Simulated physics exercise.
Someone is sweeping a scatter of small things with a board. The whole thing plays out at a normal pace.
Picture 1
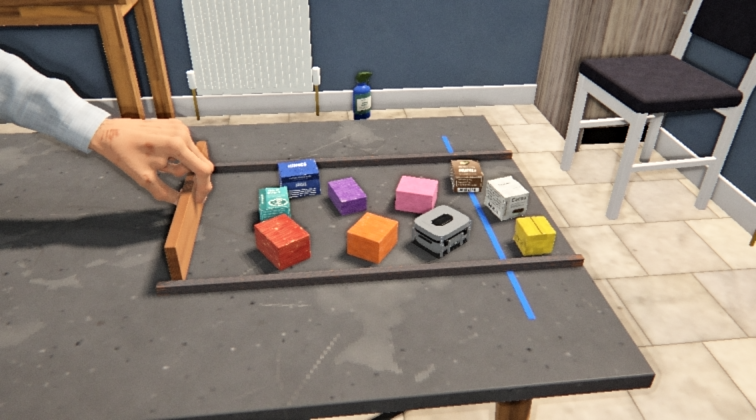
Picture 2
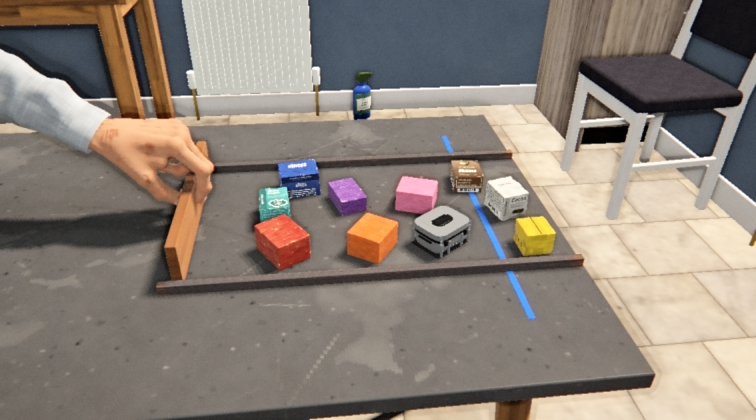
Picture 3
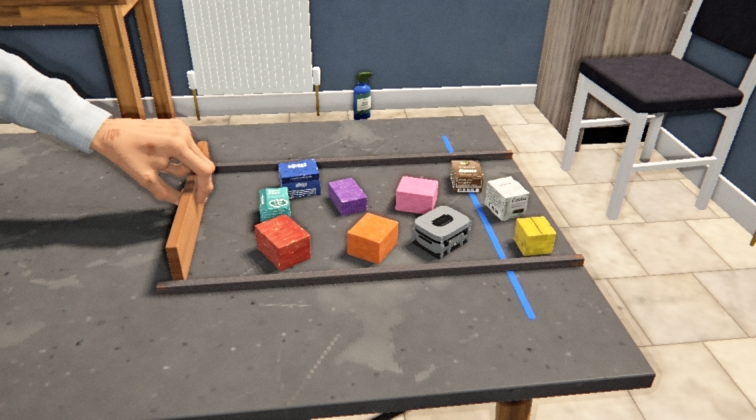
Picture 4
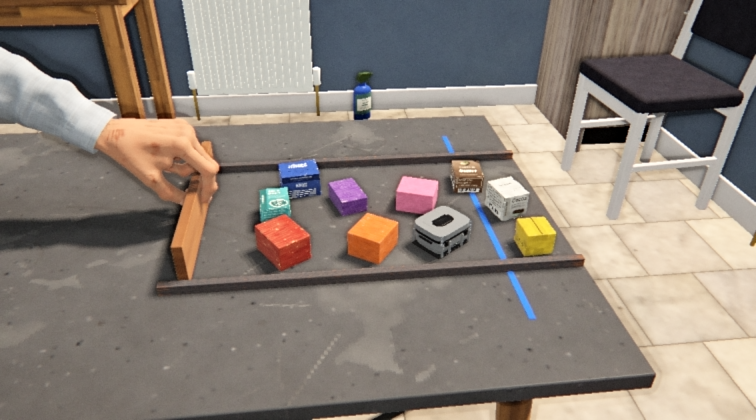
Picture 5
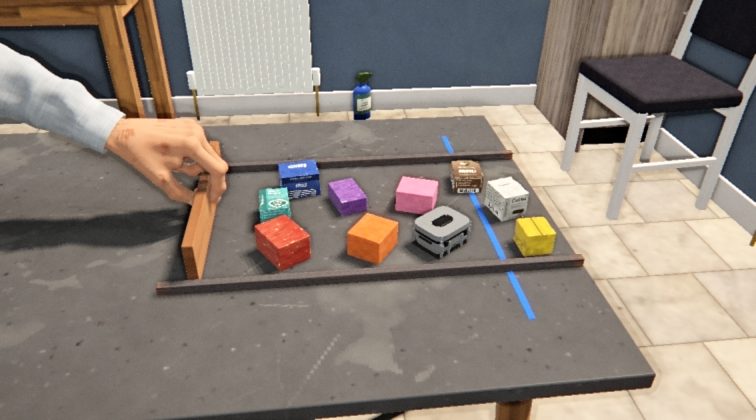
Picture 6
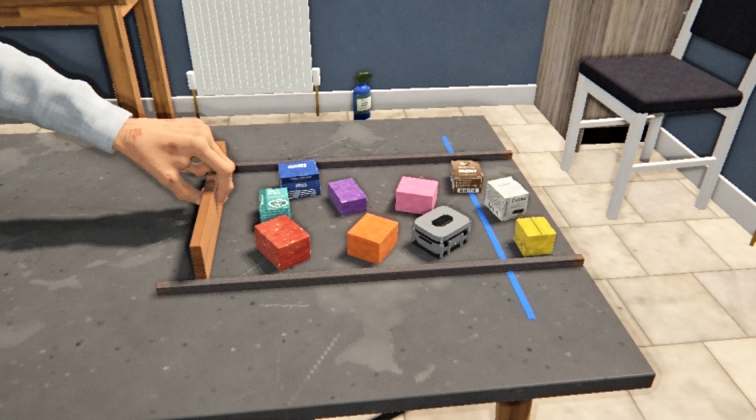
At the start, a hand holds a wooden board upright at the left end of two dark rails on a table, with colourful boxes and blocks scattered between them and blue tape to the right. The hand then slides the board a short way right, still short of the items, which stay still.
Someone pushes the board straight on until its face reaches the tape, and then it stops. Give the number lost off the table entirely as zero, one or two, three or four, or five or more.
The push will send three or four off the table.
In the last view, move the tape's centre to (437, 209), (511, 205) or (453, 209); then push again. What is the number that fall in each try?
1, 7, 2.
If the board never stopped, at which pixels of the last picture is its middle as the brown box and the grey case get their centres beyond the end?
The middle is at (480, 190) when it's the brown box, and at (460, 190) when it's the grey case.
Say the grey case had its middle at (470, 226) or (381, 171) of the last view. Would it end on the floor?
Order of tries: Off, on.
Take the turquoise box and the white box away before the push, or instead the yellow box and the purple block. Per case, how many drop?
In order, the numbers are 2 and 2.
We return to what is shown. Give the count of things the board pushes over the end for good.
4.
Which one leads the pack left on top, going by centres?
Result: Brown box.
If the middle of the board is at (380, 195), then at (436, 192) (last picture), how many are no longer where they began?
At the first place 7, at the second 10.
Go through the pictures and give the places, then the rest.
In the first frame, yellow box (534, 236); white box (506, 198); brown box (466, 176); board (191, 205); tape (478, 207).
In the second frame, white box (506, 199); red block (282, 242).
In the third frame, brown box (466, 176); board (192, 205).
In the fourth frame, yellow box (534, 236); purple block (347, 196).
In the fifth frame, white box (506, 199); turquoise box (275, 208).
In the sixth frame, yellow box (534, 236); white box (506, 199); brown box (466, 176); board (212, 204); tape (478, 207).
Soon after, none off yet; yellow box at rest near (534, 236); white box at rest near (506, 199); brown box at rest near (466, 176).
After that, none off yet; yellow box tilting well over near (593, 246); white box displaced about its own width near (550, 204); brown box displaced about its own width near (489, 172).
In the end, the number that fall off is three or four; gone, pink block, grey case, white box and yellow box.
